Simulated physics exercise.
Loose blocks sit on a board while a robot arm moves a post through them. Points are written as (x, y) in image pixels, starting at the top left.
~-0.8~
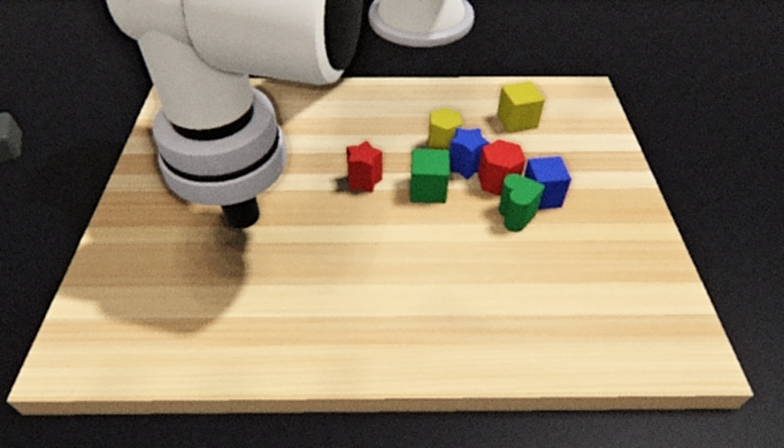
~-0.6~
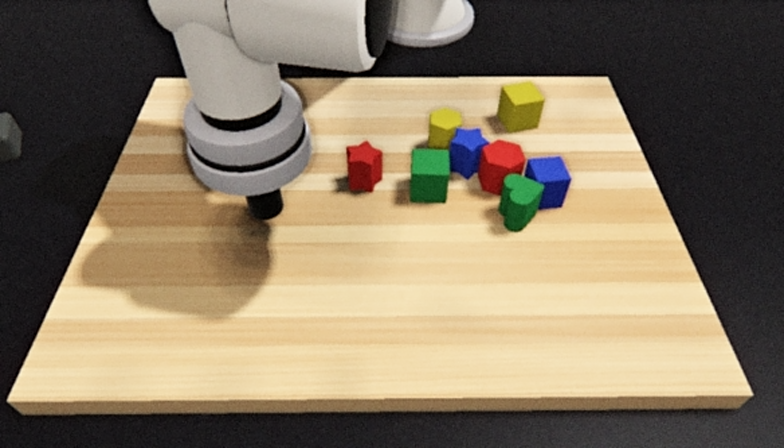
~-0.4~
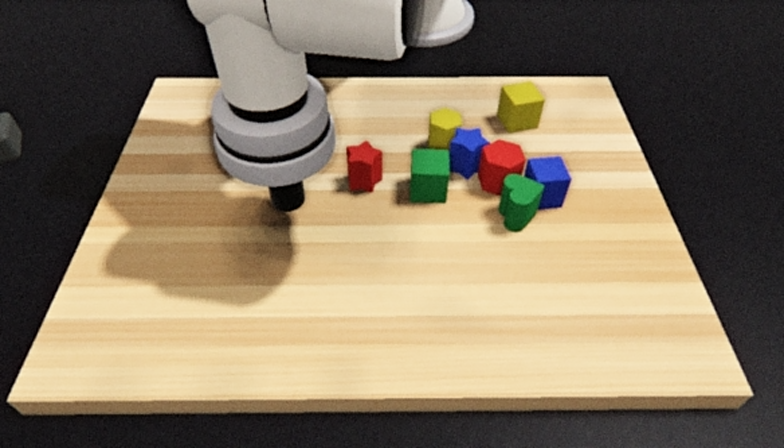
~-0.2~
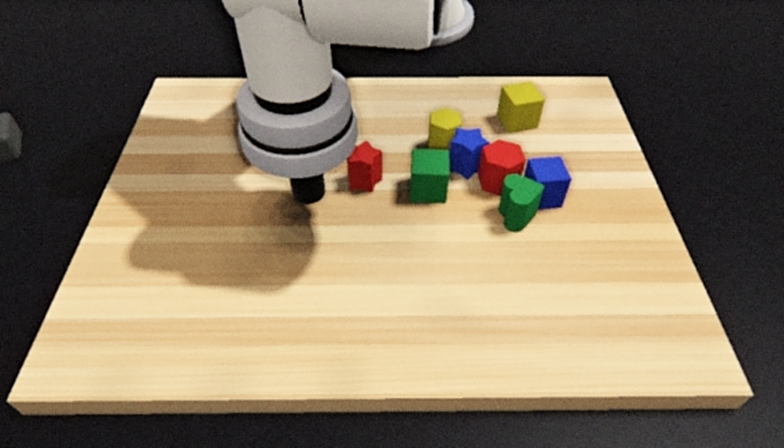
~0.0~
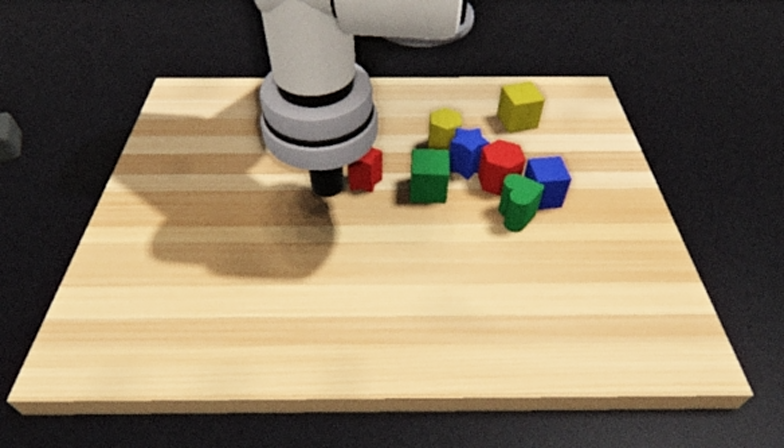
A white and grey robot arm with a black post at its lower end hangs over the left side of a pale wooden board, seen from above at an angle against a dark surface. Red, green, blue and yellow blocks sit right of it, toward the back. The arm glides steadily right and slightly backward, partly covering the red star block, while the blocks and camera stay still.
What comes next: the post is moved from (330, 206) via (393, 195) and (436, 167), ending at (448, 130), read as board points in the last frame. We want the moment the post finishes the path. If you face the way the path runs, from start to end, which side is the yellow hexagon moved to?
The answer is left: Facing from the path's start to its end, that's where the yellow hexagon shifts.
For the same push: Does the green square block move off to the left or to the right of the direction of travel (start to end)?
Sideways, to the right.
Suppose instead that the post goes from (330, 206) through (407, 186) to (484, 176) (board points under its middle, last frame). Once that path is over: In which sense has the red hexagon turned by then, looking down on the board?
It turns round anticlockwise.
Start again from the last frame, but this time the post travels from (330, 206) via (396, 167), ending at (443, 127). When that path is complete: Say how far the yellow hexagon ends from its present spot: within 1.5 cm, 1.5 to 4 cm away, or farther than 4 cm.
The distance will be 1.5 to 4 cm.
What follows on the original path. One third of the way, post (395, 176); red star block (370, 149), turned 35° anticlockwise.
Two thirds of the way, post (438, 148); red star block (370, 149), turned 35° anticlockwise; green square block (469, 155), turned 15° clockwise; blue star block (477, 133), turned 20° anticlockwise.
At the end, post (450, 111); red star block (370, 149), turned 35° anticlockwise; green square block (469, 155), turned 15° clockwise; yellow hexagon (456, 84), turned 15° anticlockwise; blue star block (477, 133), turned 20° anticlockwise.
